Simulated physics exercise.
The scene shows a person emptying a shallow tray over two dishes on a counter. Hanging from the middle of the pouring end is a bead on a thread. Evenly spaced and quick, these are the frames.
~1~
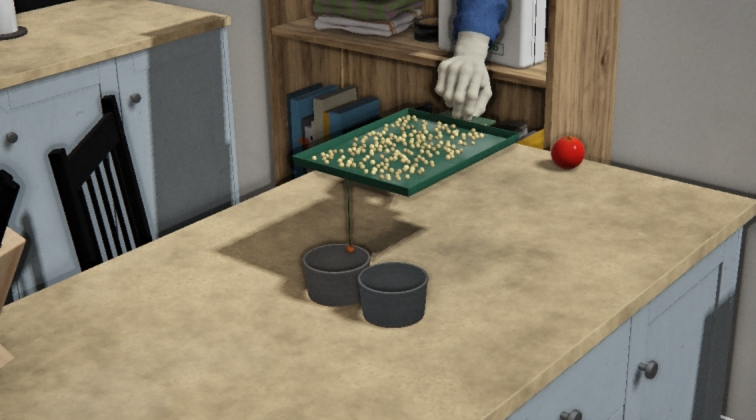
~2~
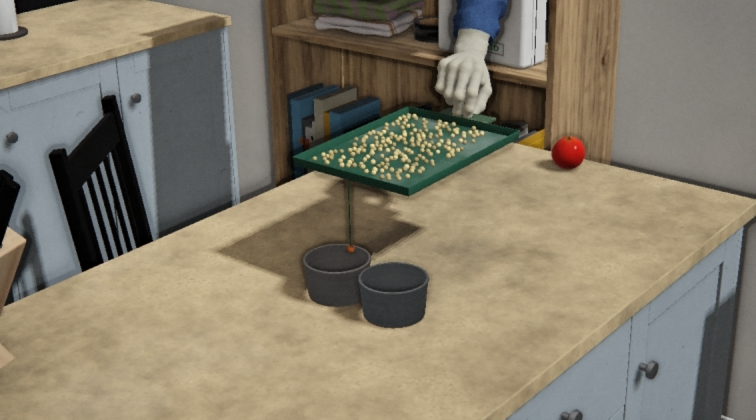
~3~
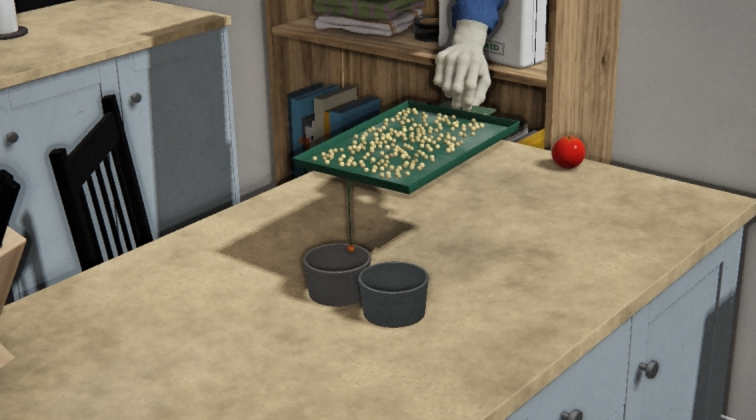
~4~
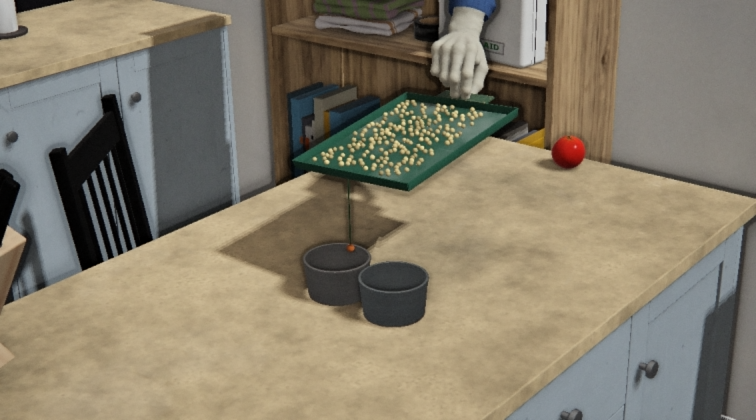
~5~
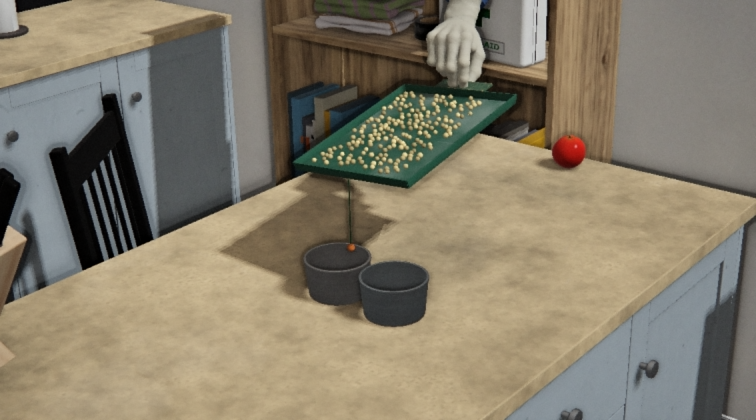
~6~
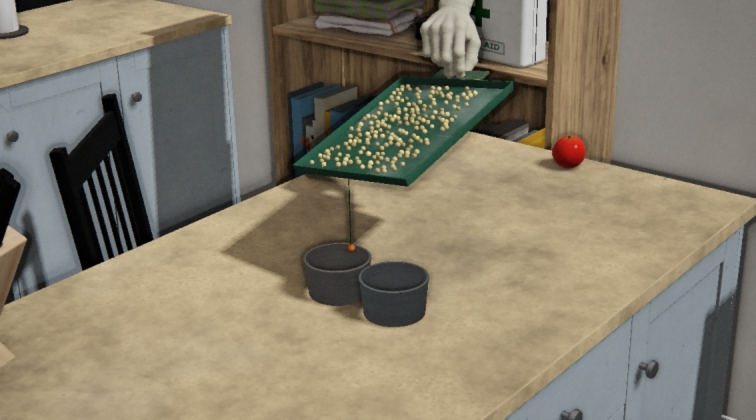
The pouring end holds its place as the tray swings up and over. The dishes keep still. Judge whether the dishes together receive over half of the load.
Between them the dishes get the lesser amount.
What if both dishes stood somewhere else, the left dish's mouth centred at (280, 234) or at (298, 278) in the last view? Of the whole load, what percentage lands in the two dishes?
Trial 1: 60 percent; trial 2: 0 percent.
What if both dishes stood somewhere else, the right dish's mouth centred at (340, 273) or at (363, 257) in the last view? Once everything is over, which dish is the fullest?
It comes out as the dish further left in the first try and the dish further left in the second.
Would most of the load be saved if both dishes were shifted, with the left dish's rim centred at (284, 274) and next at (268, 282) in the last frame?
For the two places in order: A minority share, a minority share.
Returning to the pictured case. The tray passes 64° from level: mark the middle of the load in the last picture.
The load is centred near (315, 172).
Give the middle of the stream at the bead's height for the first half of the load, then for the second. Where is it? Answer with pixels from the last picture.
Early-half point (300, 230); late-half point (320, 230).
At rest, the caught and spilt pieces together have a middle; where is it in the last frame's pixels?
Around (296, 277), give or take.
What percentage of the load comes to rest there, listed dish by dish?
The left dish holds 20 % and the right dish holds 0 %.
Just after the last frame, tray tipped steeply; the larger part on the tray; roughly a quarter outside both; about a tenth in the air.
A moment on, tray tipped past a quarter turn; roughly a quarter on the tray; just a few in the left dish; roughly a third outside both; roughly a third in the air.
Further on, tray tipped past a quarter turn; roughly a quarter in the left dish; the larger part outside both.
When it is over, tray tipped past a quarter turn; not one in the right dish; roughly a quarter in the left dish; the larger part outside both.
